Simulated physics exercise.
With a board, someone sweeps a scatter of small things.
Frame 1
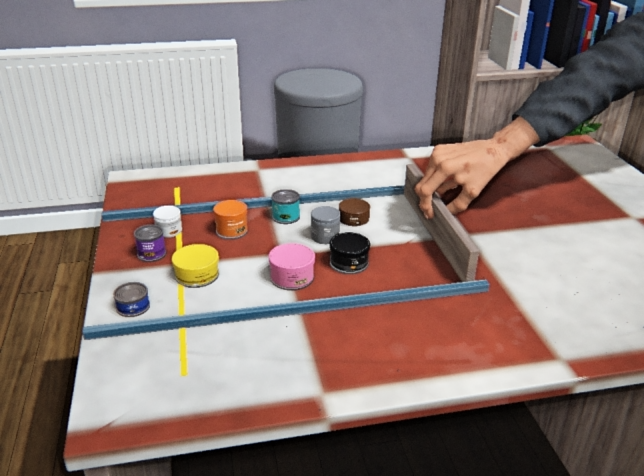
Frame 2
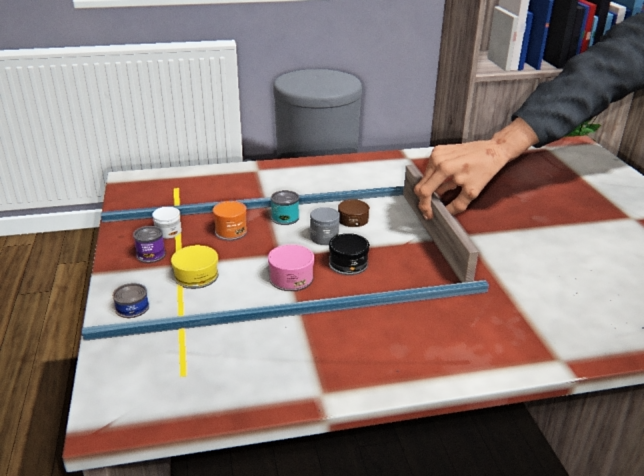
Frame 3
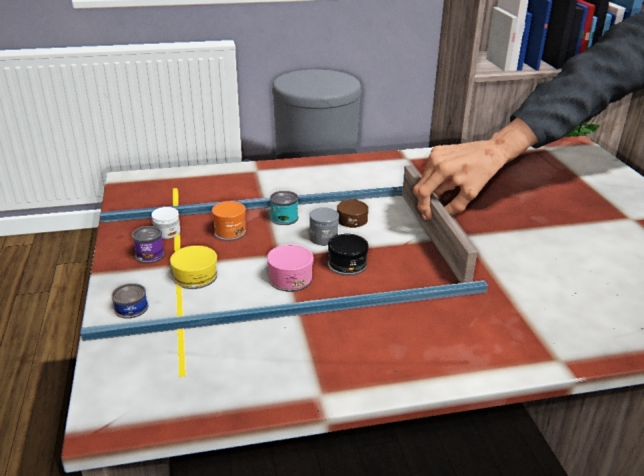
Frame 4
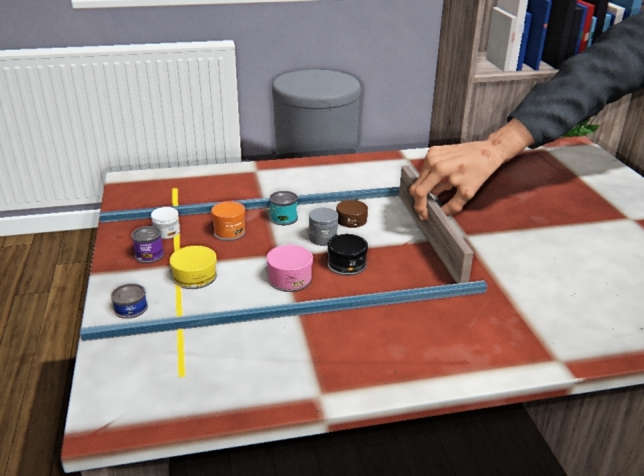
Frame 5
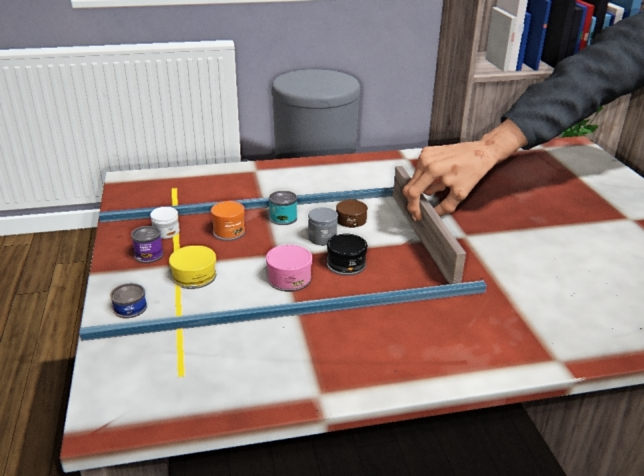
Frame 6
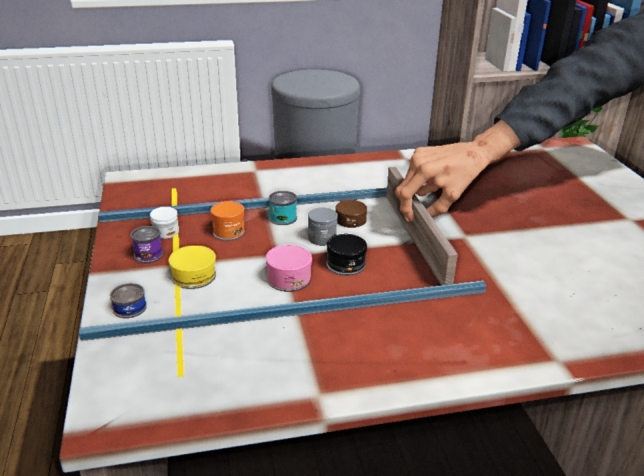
A hand in a dark sleeve grips an upright wooden board at the right of a red-and-white checked tabletop, seen from slightly above in a room with a radiator, grey bin and bookshelf. Between two blue strips sit small blue, purple, white, yellow, orange, turquoise, pink, grey, brown and black pots, with yellow tape crossing at left. The hand slides the board slightly left while the pots stay put and the view barely shifts.
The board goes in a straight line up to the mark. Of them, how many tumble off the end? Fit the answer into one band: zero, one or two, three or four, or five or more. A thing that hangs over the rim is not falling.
I would say zero.
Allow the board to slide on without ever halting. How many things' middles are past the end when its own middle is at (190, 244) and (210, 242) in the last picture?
Place by place: 0, then 0.
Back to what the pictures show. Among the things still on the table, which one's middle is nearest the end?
Nearest at the end: The white tub.
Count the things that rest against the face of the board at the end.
It's touching 5 at the end.
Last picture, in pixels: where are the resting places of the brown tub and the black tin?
The brown tub stops around (159, 233); the black tin around (155, 273).
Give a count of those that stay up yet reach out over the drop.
0, I think.
Soon after, none off yet; blue pot at rest near (129, 300); purple pot at rest near (147, 244); white tub at rest near (165, 223).
At rest, the number that fall off is zero.
